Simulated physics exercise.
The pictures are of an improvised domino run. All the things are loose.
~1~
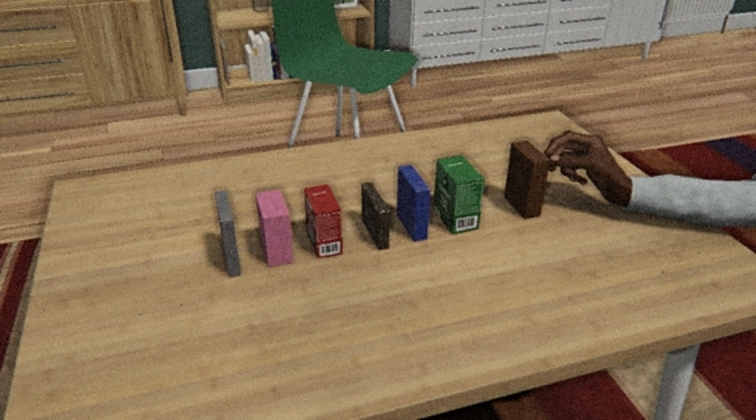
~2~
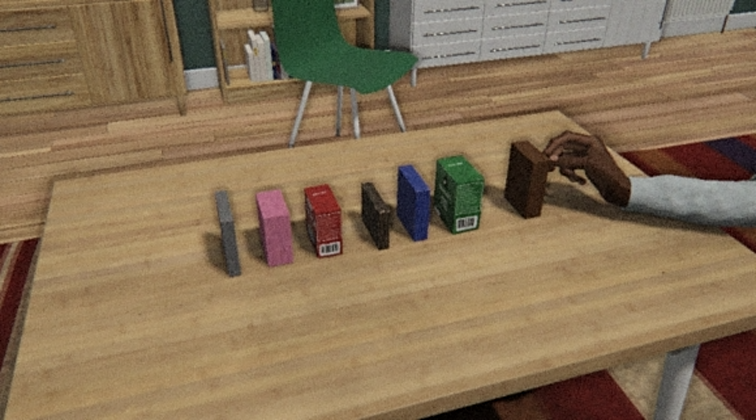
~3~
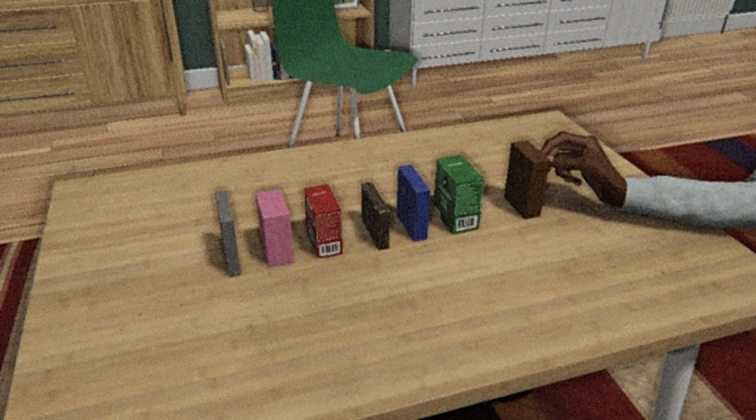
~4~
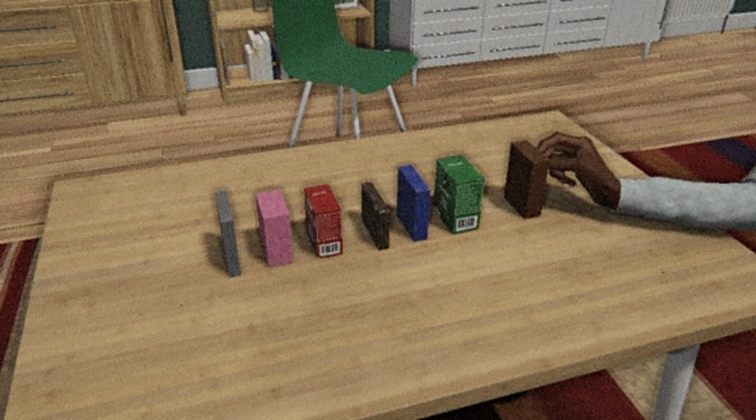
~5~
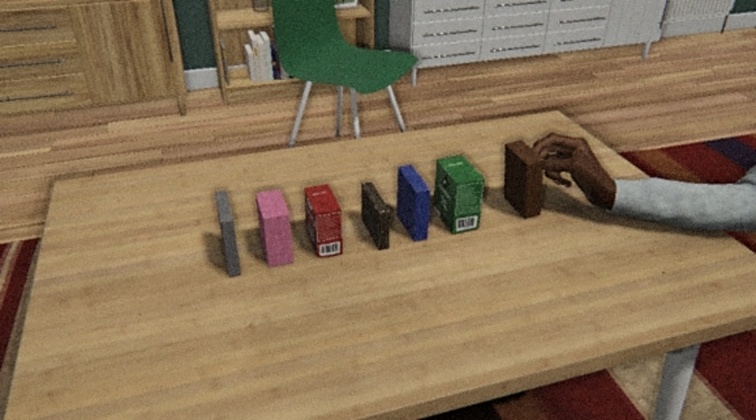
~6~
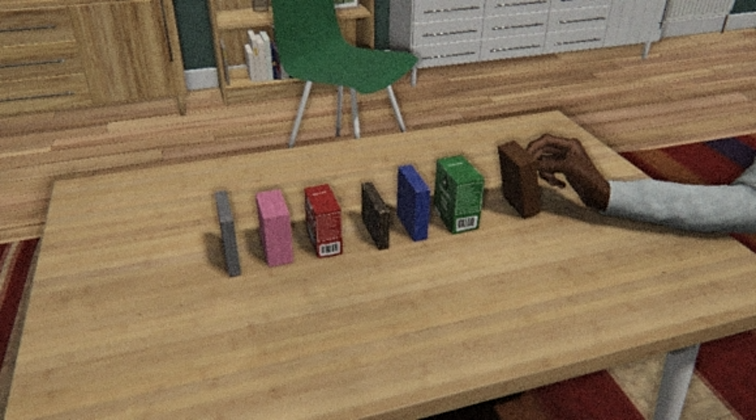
On a wooden table, seven blocks and small boxes stood in a spaced row, and a hand at the right end tilted the brown block slightly left while the others stayed still.
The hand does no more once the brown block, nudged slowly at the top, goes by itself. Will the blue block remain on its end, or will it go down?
Ha, that one hangs in there, doesn't it.
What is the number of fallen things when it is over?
That makes 1 altogether.
Then, 0.30 s later than the last frame, brown block 56° over; green packet tilted by 3°.
Then, 0.40 s later than the last frame, brown block 69° over.
When it is over, all 5 as before. End places, in pixels of the last picture, blue block near (413, 203).
